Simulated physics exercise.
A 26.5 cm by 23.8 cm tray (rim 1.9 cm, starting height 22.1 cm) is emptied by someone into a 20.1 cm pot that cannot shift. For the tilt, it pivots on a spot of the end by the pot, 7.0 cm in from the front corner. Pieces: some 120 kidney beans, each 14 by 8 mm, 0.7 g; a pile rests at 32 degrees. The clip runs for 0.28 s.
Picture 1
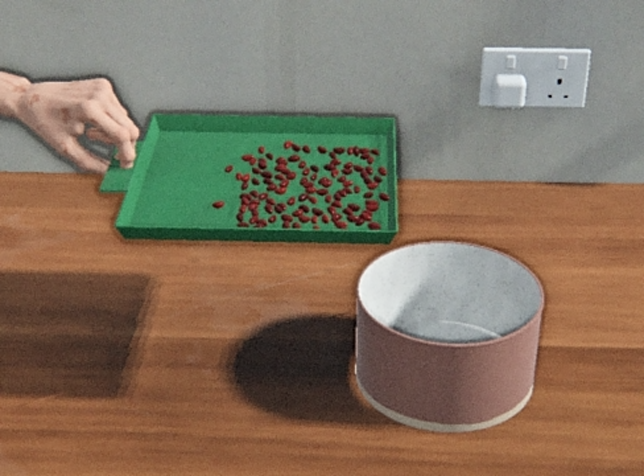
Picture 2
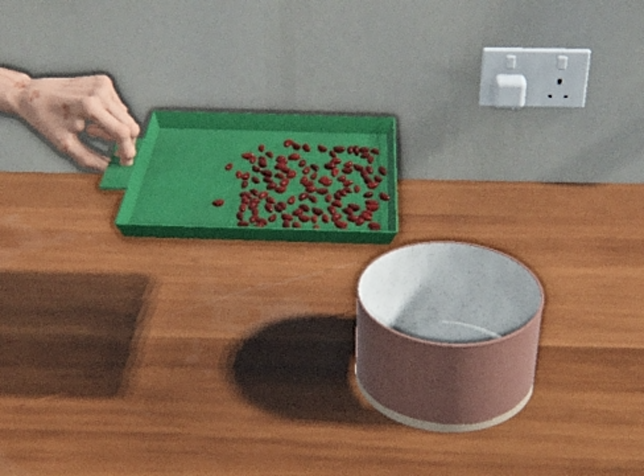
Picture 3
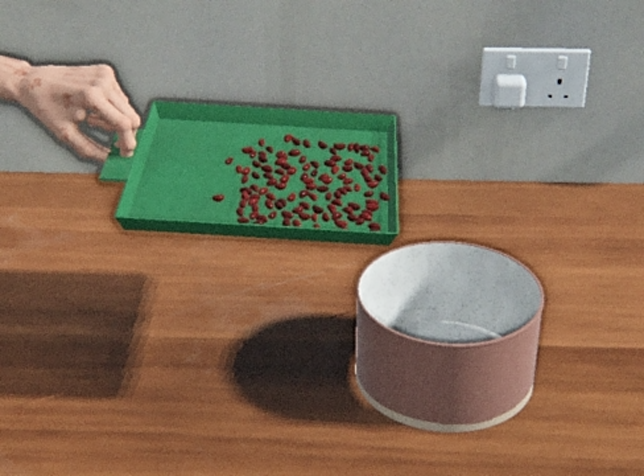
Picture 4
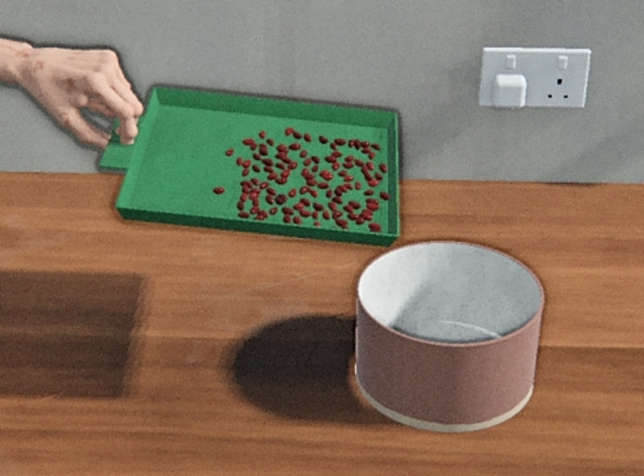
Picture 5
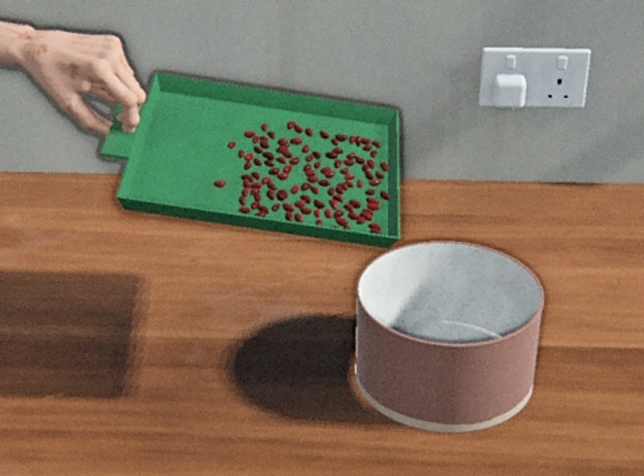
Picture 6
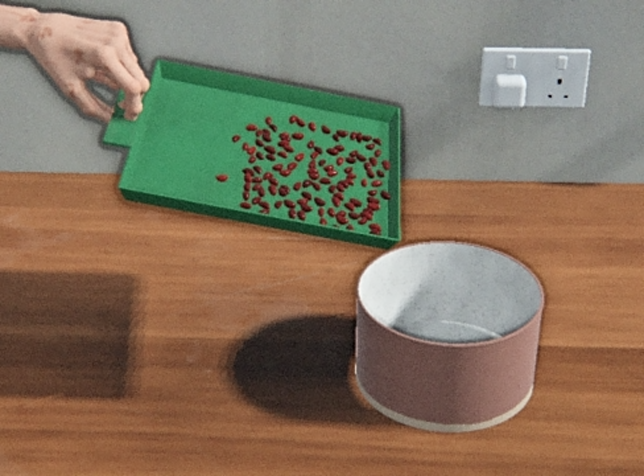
A green tray scattered with dark red beans starts out level above a wooden counter, a hand gripping its left handle beside a pinkish-brown pot. The hand slowly raises that handle, slanting the tray modestly down to the right, while the beans stay spread in nearly the same place on it.
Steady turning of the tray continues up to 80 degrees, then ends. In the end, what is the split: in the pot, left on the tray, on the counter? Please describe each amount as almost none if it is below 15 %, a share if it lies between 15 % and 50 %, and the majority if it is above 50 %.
Outcome: Pot: Most likely the lion's share ends up there, left on the tray: Most likely a tiny share ends up there, counter: Most likely a good portion ends up there.
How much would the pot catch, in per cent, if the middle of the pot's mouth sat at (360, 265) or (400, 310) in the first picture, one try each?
The shares would be near 10 and 95 per cent respectively.
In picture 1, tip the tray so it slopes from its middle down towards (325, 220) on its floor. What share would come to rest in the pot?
Roughly 40 % of the pieces.
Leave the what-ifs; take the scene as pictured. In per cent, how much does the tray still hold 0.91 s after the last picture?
Around 95 percent of it.
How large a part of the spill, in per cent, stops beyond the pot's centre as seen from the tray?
It comes to near 10 percent.
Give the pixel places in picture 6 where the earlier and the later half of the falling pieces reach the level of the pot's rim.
First near (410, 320), later near (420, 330).
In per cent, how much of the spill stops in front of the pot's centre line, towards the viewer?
About 90 percent of the spill.
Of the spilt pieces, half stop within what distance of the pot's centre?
Distance: Some 20 cm.
Then, 0.55 s after the last picture, tilt 45 degrees; the tray holds 100 %, the pot 0 %.
Then, 0.91 s after the last picture, tilt 66 degrees; the tray holds 95 %, the pot 0 %.
Then, 1.36 s after the last picture, tilt 80 degrees; the tray holds 15 %, the pot 55 %.
In the end, pot 75 %, tray 0 %, counter 25 %.
